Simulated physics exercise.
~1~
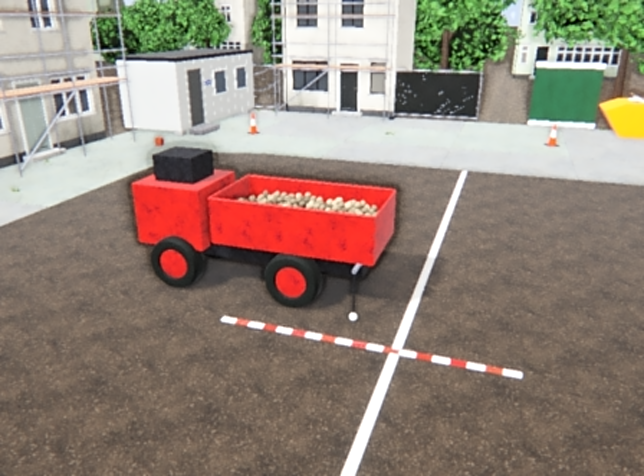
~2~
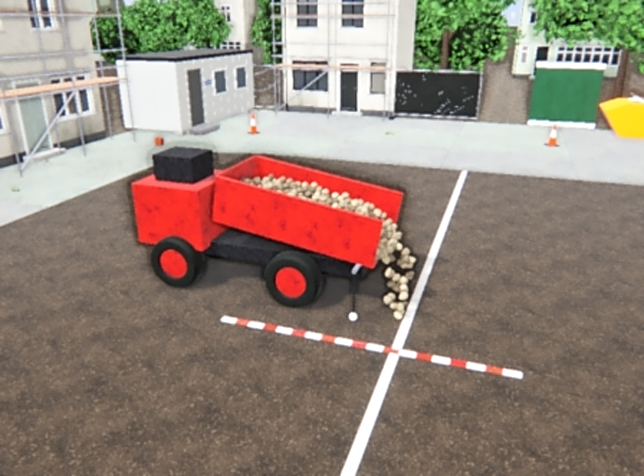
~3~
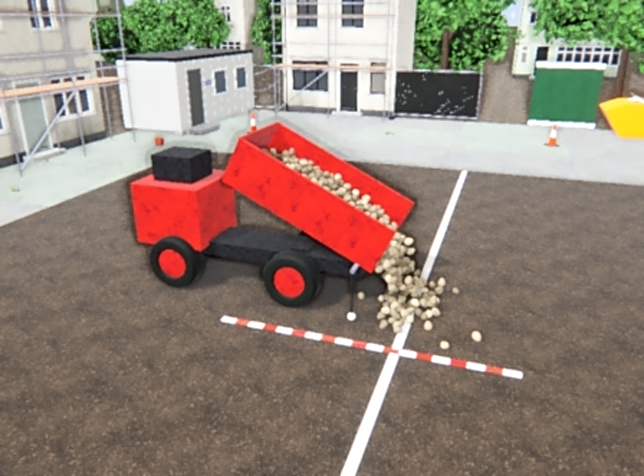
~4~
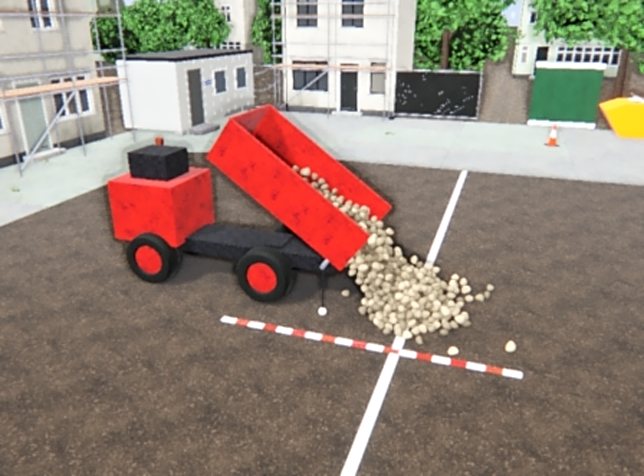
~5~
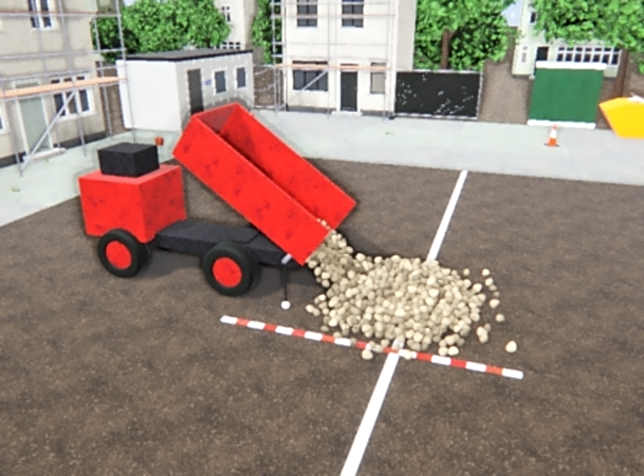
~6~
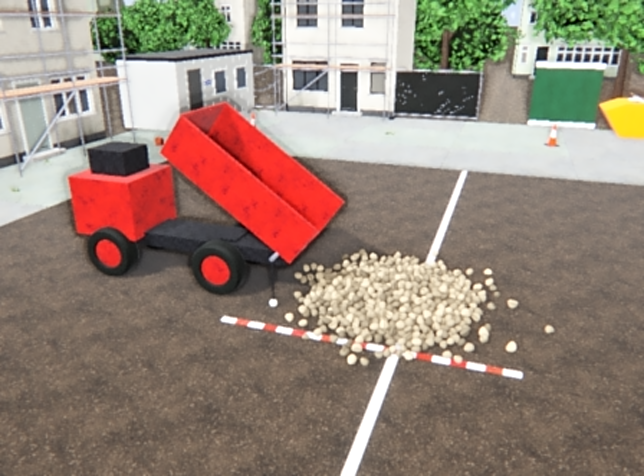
A red truck tips its bed, rolls left, and leaves pale stones heaped across a white line.
